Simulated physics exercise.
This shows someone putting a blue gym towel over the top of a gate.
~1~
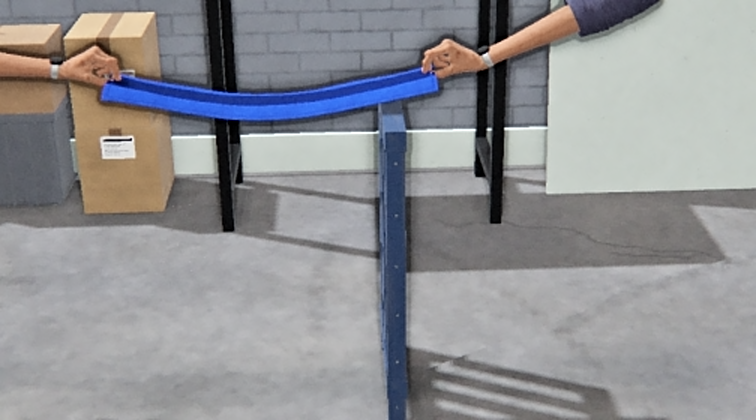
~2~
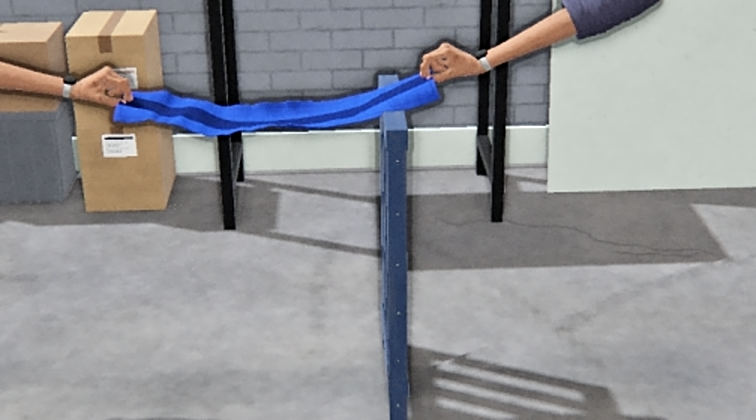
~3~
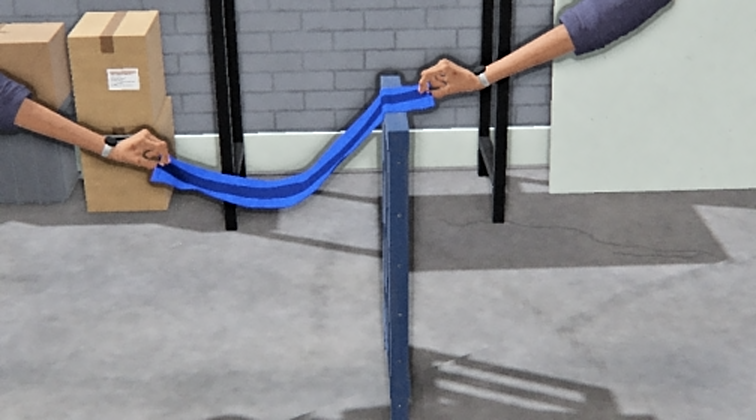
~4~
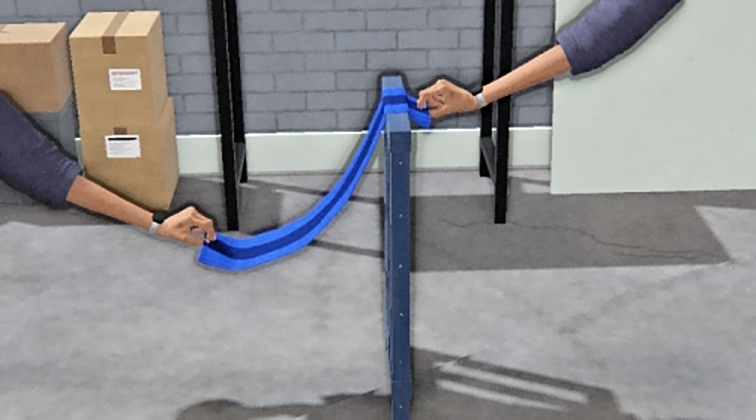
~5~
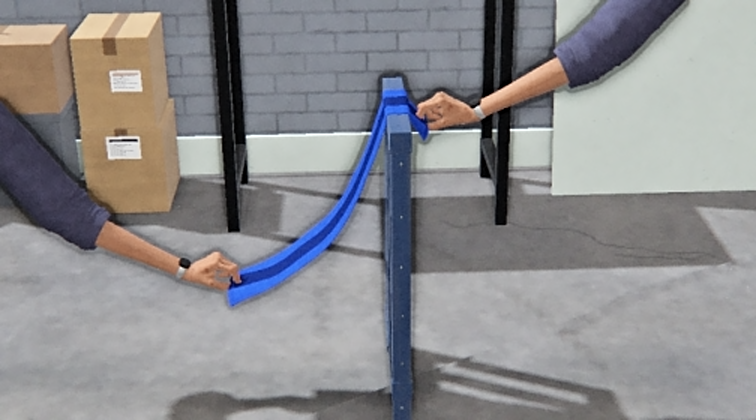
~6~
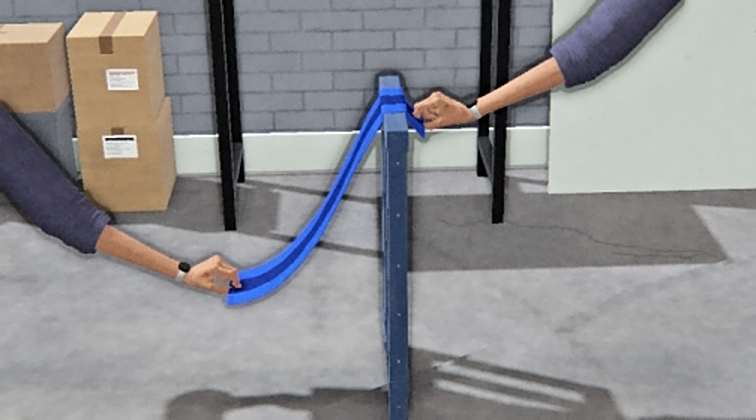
A blue gym towel, stretched between two hands above a gate, was lowered across its top, and the left hand drew its end down and inward while the right hand stayed near the top.
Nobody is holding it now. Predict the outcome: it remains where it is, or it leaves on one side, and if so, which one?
Slides off leftward.
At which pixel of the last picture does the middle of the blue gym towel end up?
It finishes at (333, 383).
Then, 0.22 s later than the last view, gym towel hanging on both sides, left end near (247, 323), right end near (404, 105).
Then, 0.44 s later than the last view, gym towel clear of the top and falling near (336, 339).
Then, 0.68 s later than the last view, gym towel in a heap on the floor near (334, 382).
Finally, gym towel in a heap on the floor near (333, 383). The blue gym towel drops leftwards.
